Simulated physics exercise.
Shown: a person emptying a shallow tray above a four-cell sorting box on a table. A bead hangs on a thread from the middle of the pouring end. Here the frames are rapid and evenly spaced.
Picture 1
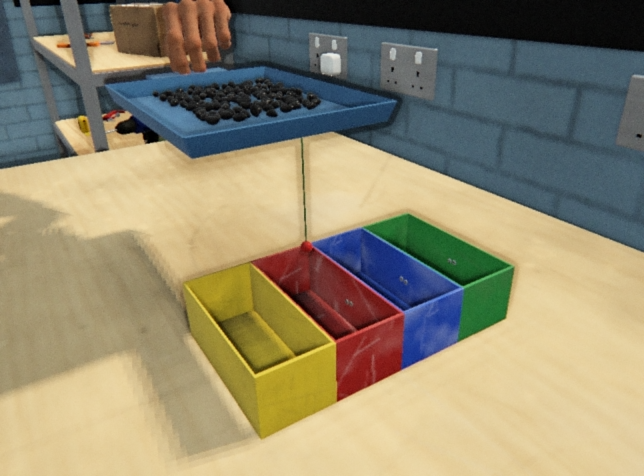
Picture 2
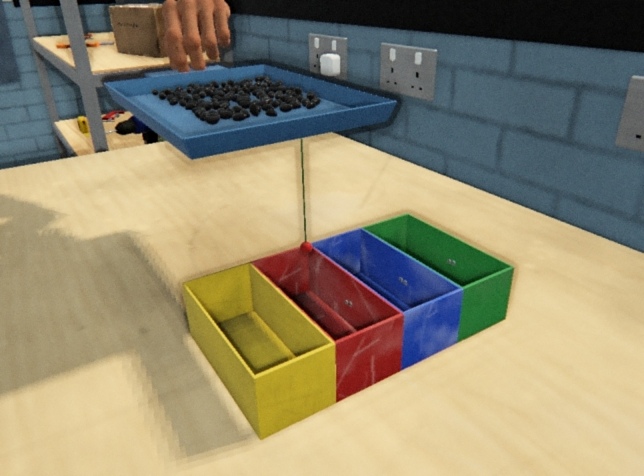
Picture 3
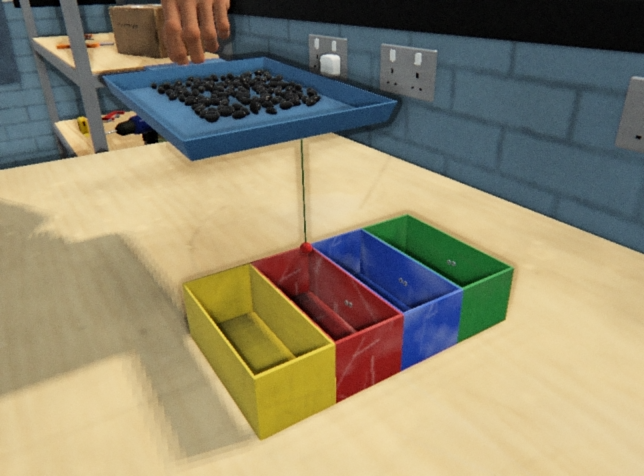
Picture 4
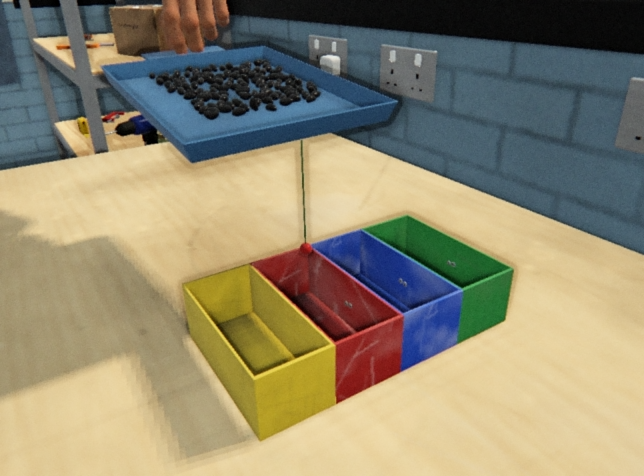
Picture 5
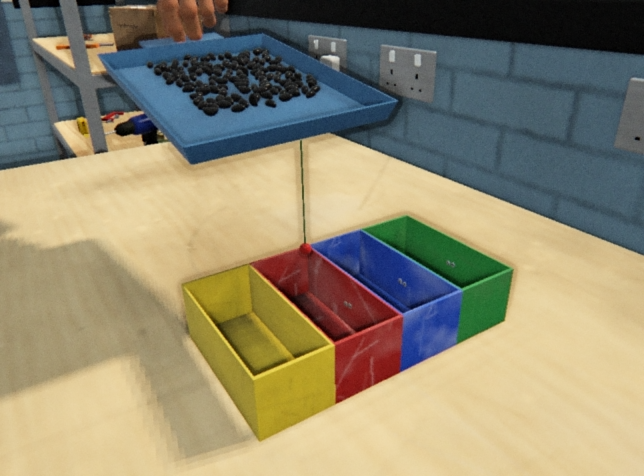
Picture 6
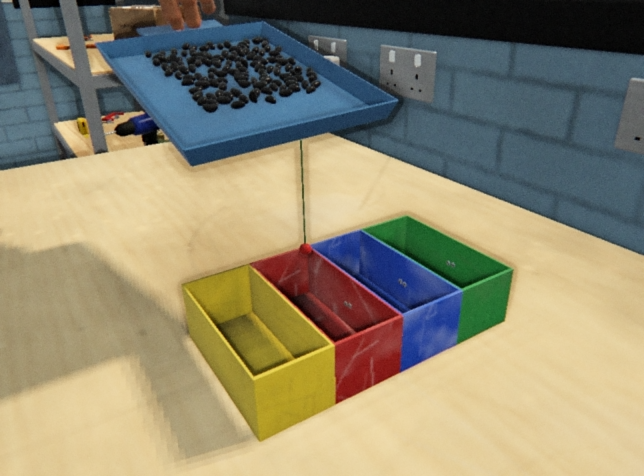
A blue tray of black beans tilts slightly above a four-colour box, its back rising.
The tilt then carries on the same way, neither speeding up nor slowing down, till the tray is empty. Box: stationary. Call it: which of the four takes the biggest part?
The yellow compartment.
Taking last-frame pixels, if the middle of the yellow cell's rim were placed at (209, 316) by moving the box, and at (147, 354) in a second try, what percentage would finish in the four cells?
First placement near 100 percent, second near 100 percent.
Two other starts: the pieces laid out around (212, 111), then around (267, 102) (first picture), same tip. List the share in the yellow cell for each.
Roughly 50 per cent, then roughly 50 per cent.
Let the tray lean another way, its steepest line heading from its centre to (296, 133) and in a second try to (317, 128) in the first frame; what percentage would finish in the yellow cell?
I'd expect around 20 in a hundred first and around 0 in a hundred second.
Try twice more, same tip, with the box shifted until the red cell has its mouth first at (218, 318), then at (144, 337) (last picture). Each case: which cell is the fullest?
The red cell first, the blue one second.
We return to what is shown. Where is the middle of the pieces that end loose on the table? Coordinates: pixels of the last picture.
About (162, 448) in the last picture.
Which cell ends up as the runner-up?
Second place goes to the cell in red.
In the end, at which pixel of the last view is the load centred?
I'd say the middle ends up at about (277, 362).
Soon, tray tipped steeply; nearly all on the tray; a stray few in the yellow cell; a stray few in the red cell; a small part falling or outside the box.
A while on, tray tipped right over; about half on the tray; about a quarter in the yellow cell; a small part in the red cell; about a quarter falling or outside the box.
Towards the end, tray tipped past a quarter turn; about half in the yellow cell; about a third in the red cell; a stray few in the blue cell; a small part falling or outside the box.
Finally, tray tipped past a quarter turn; about half in the yellow cell; about a third in the red cell; a stray few in the blue cell; none in the green cell; a small part outside the box.
